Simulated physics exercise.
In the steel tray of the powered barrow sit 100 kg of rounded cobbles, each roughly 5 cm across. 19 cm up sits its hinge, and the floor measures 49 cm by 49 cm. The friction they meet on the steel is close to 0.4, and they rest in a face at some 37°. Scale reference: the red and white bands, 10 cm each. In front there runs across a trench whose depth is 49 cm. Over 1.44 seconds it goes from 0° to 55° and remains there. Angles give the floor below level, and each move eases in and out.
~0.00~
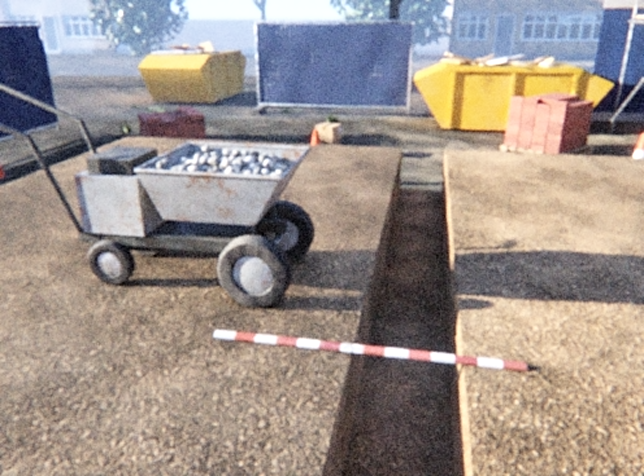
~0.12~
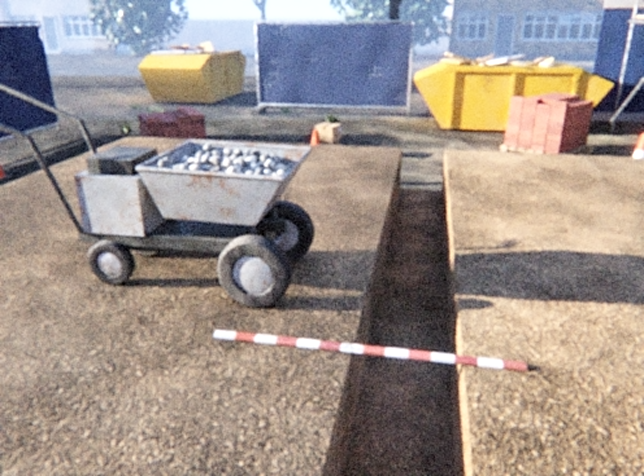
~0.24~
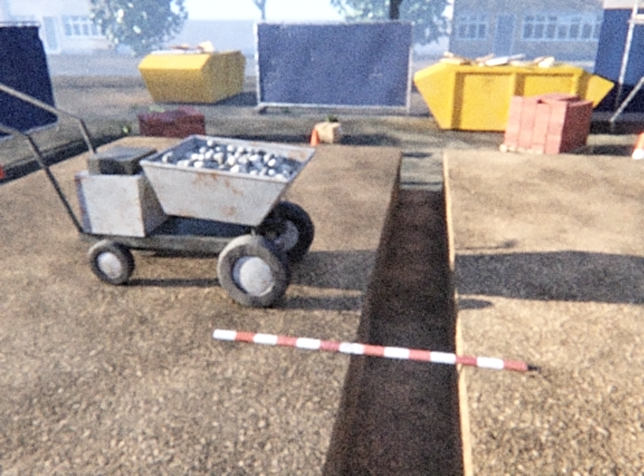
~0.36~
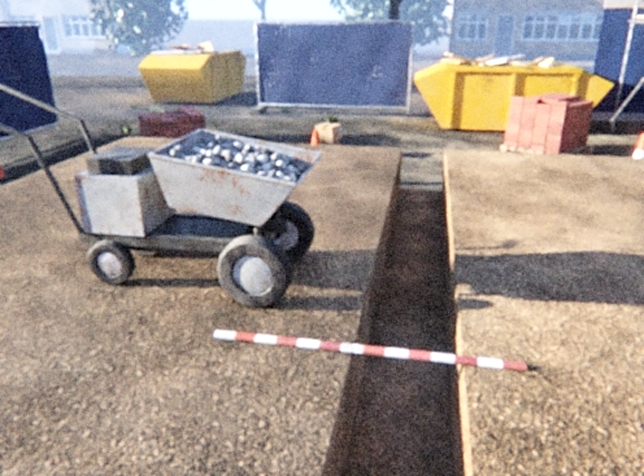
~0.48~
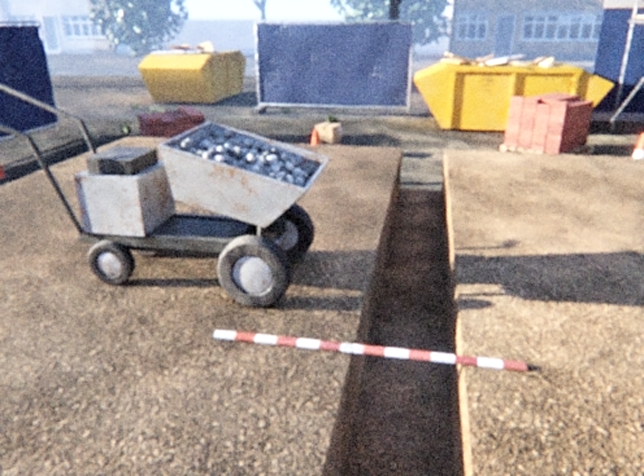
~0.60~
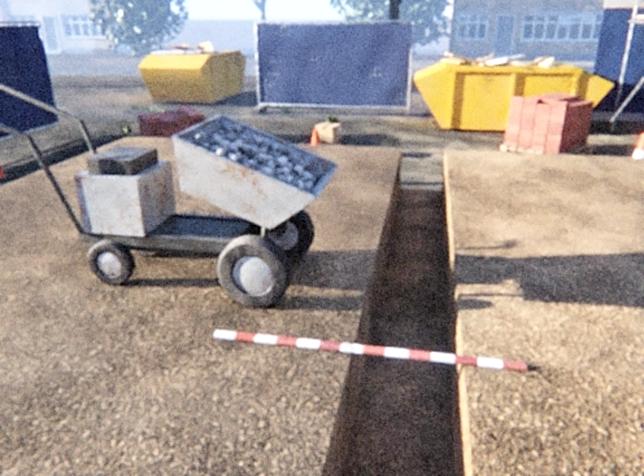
On a building site with yellow skips and blue fence panels behind, a powered barrow stands left of a narrow trench as its steel tray of rounded cobbles gradually tilts, the rear rising and the front lip lowering.
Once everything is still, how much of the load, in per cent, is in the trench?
About 34 per cent.
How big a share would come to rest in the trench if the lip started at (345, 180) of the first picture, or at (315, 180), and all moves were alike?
First place roughly 25%, second roughly 35%.
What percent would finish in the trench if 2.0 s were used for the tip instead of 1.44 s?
Probably about 35 in a hundred.
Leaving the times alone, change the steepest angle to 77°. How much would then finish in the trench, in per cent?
Roughly 100% would end there.
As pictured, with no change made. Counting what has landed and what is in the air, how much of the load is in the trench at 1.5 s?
5 per cent, give or take.
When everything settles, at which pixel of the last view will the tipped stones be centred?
(410, 363).
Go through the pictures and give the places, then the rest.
In the first frame, the tray is at 0°, its lip at (280, 178); the top of the load is at (226, 158).
In the second frame, lip at (282, 179), floor tilted 1°, highest stones at (224, 157); the stones move at 0.1 m/s on average.
In the third frame, the tray is at 4°, its lip at (288, 181); the top of the load is at (213, 154); the stones move at 0.3 m/s on average.
In the fourth frame, lip at (296, 185), floor tilted 9°, highest stones at (213, 148); the stones move at 0.4 m/s on average.
In the fifth frame, the tray is at 14°, its lip at (306, 191); the top of the load is at (215, 141); the stones move at 0.4 m/s on average.
In the sixth frame, the tray is at 21°, its lip at (316, 199); the top of the load is at (222, 135); the stones move at 0.5 m/s on average.
After 1.1 s the floor is at 46°; 100 % in the tray; the foremost stones are at (338, 213).
After 1.5 s the floor is at 55°; 93 % in the tray, 1 % short of the trench, 6 % in the trench; the foremost stones are at (396, 266).
After 1.9 s the floor is at 55°; 78 % in the tray, 1 % short of the trench, 21 % in the trench; the foremost stones are at (444, 356).
After 3.8 s the floor is at 55°; 65 % in the tray, 1 % short of the trench, 34 % in the trench; the foremost stones are at (447, 390).
